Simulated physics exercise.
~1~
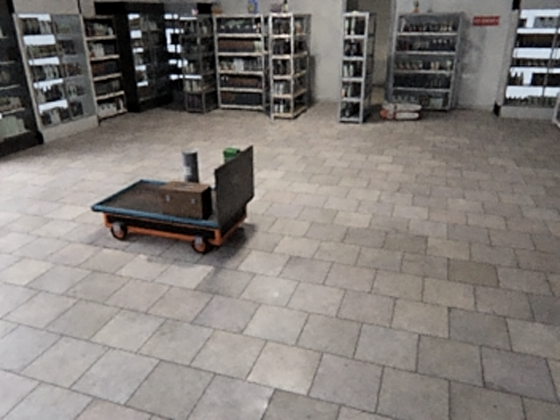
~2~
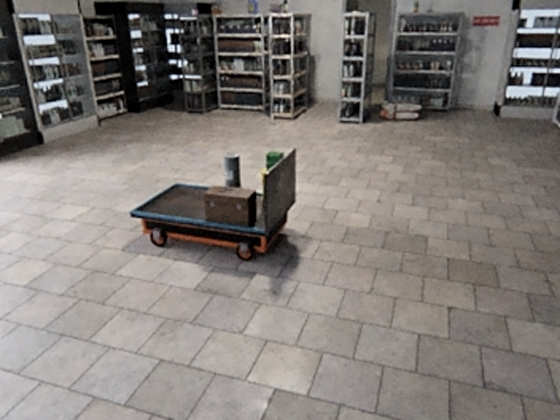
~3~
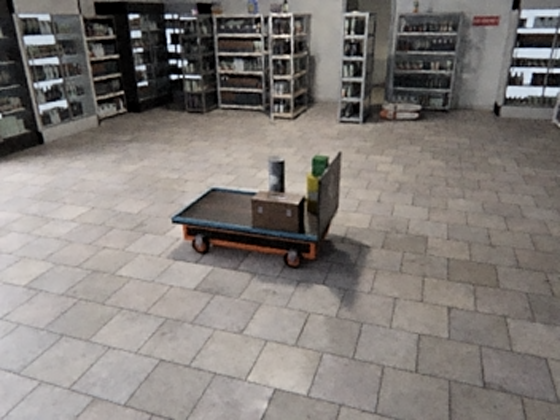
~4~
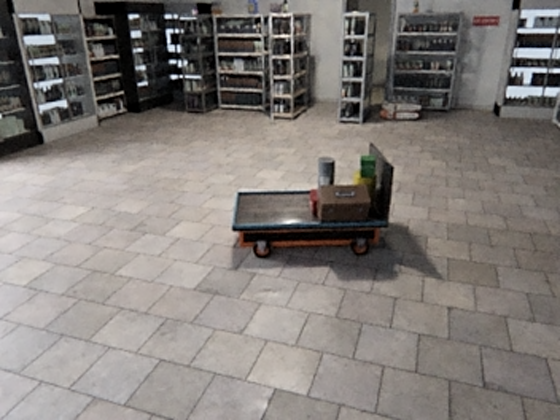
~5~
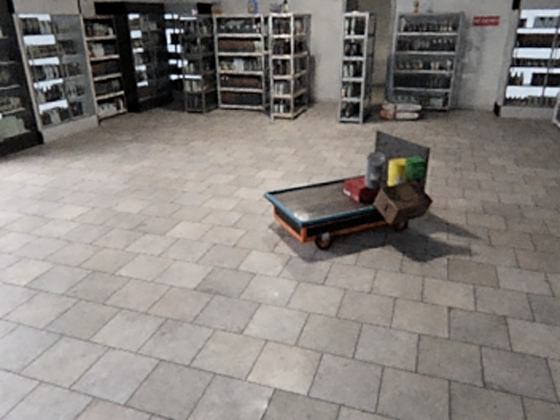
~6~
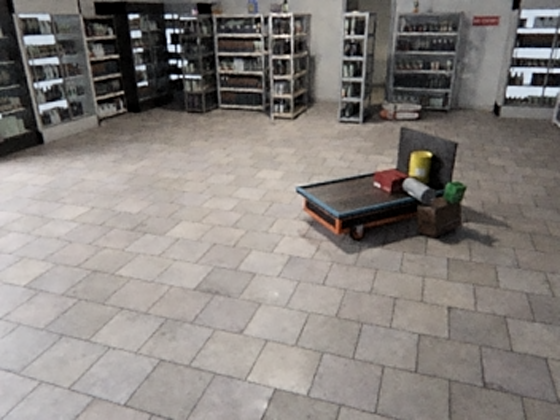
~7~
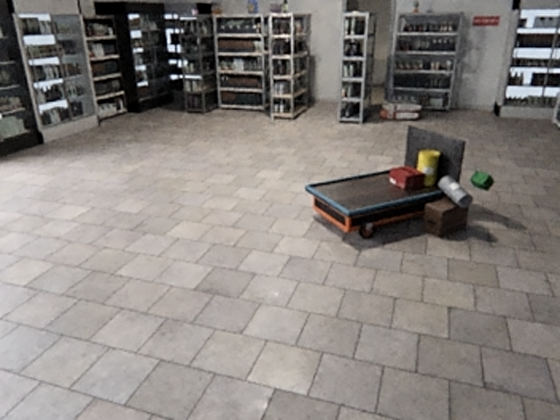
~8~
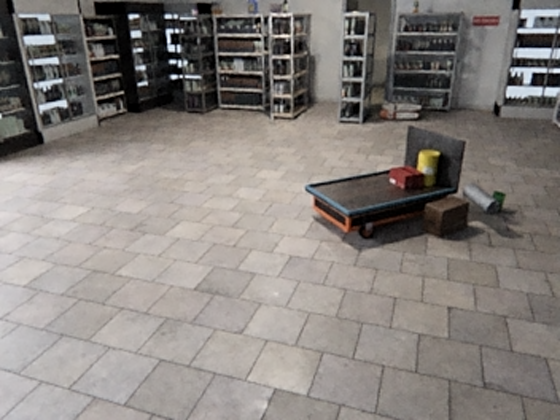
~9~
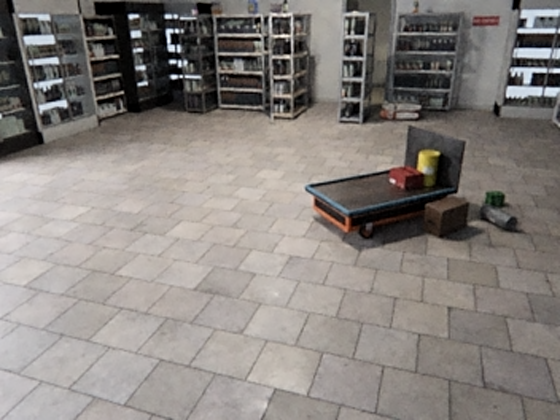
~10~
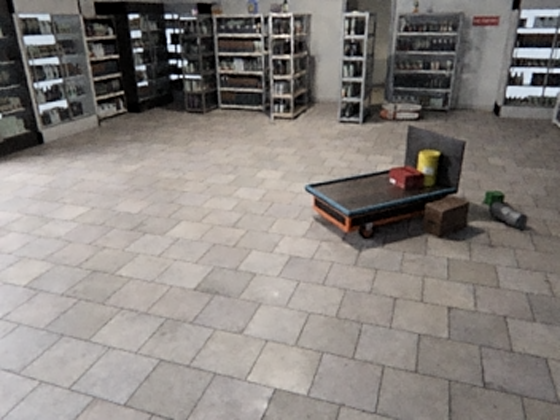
A flat cart rolling right and swinging away before stopping, spilling toolbox, grey canister and green box while yellow canister stays upright.
